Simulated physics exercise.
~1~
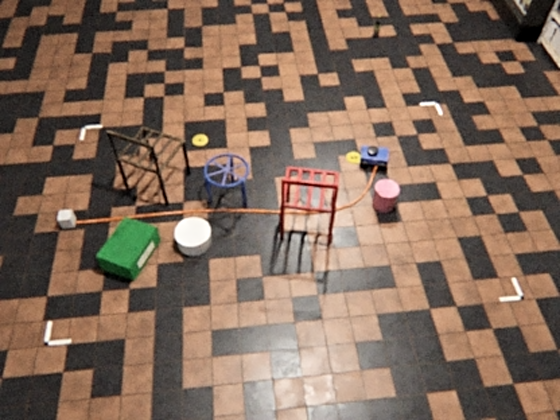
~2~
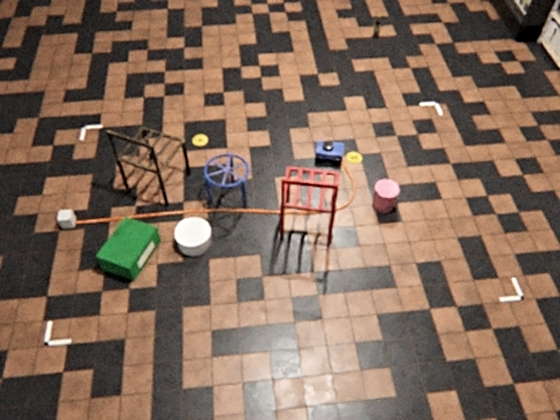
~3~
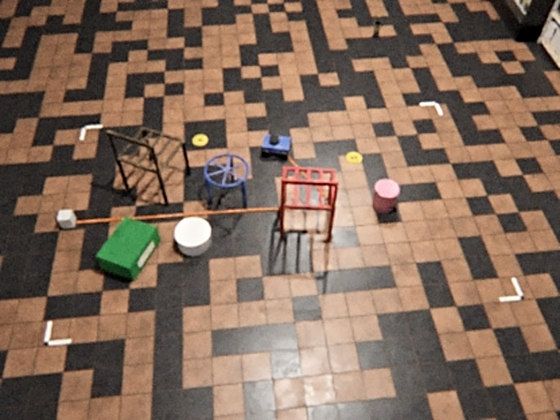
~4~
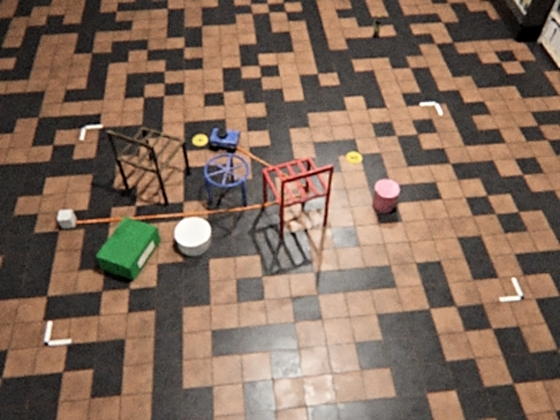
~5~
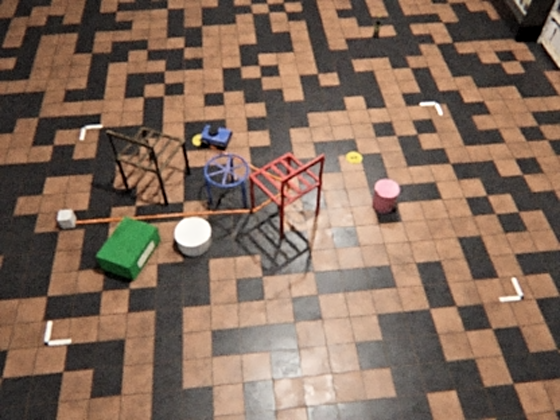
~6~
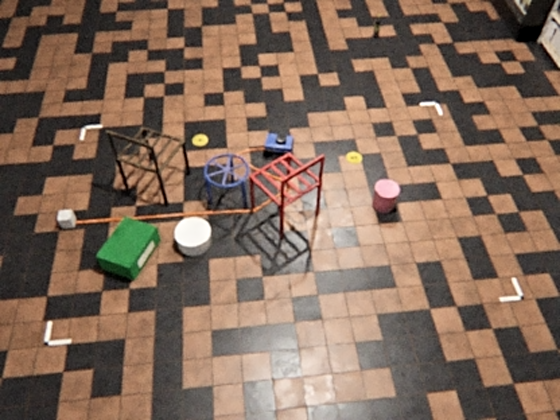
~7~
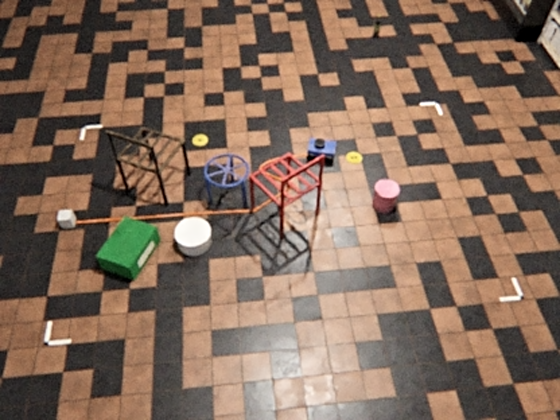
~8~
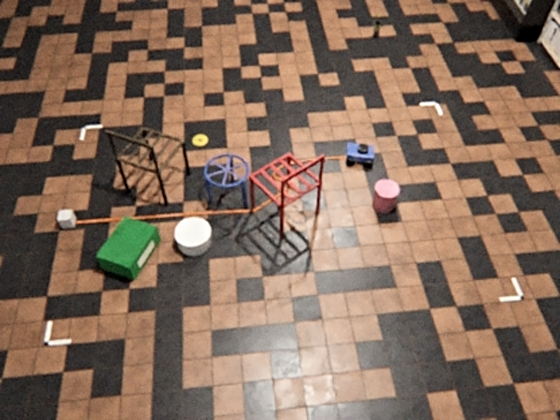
At the start, a small blue cart sits near a yellow mark and a pink bin on a tiled floor, tied by an orange lead that runs left past a red chair, blue stool and white bucket toward a small pale block beyond a green carton and black chair. The cart drives left behind the red chair. As it nears the other yellow mark, the red chair turns and shifts left. The cart then reverses direction and travels back right. It ends at the right-hand mark, with the red chair still standing, displaced and angled, beside the stool.
